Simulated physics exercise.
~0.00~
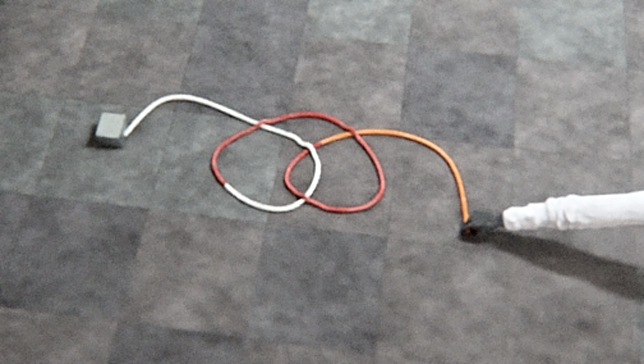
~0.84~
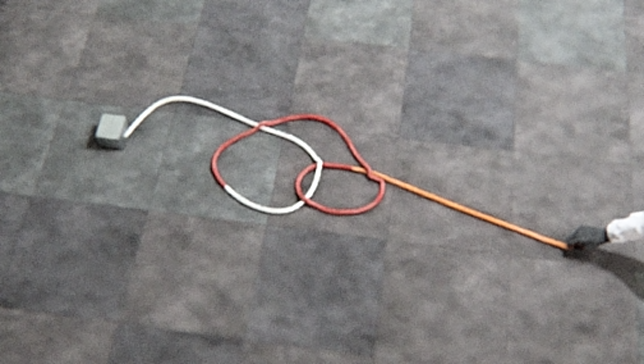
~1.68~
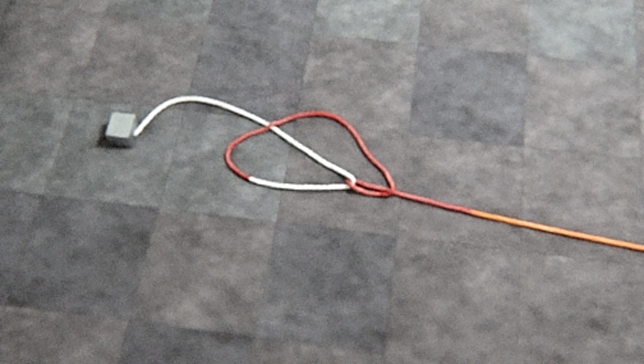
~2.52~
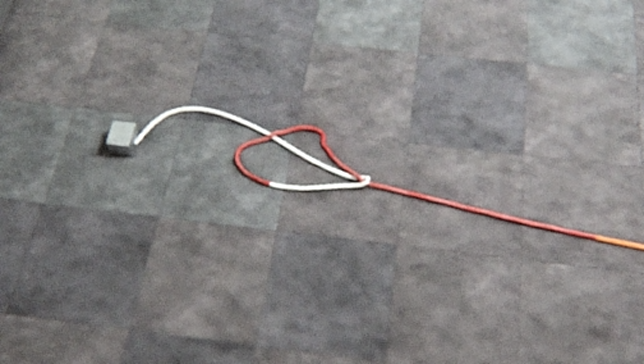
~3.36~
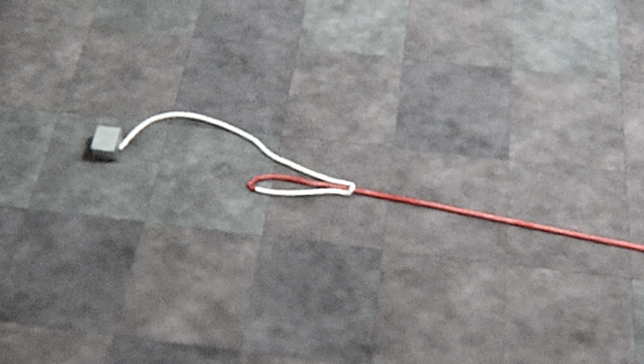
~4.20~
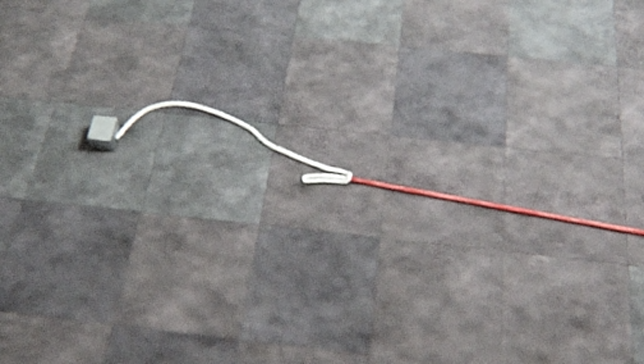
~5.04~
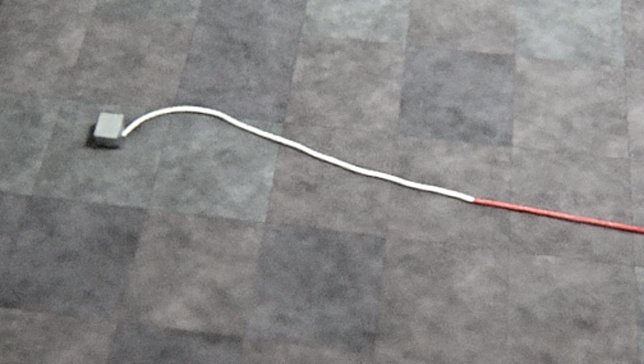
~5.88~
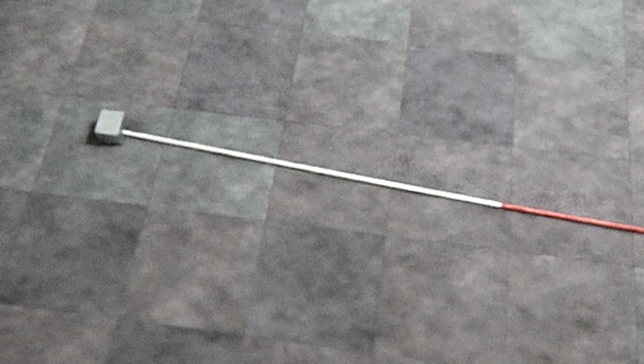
A looped white, red and orange rope lay on a grey floor, its left end fixed to a small block, as someone's gloved hand pulled the other end rightward; the loops shrank and slipped free, leaving the rope straight and unknotted.
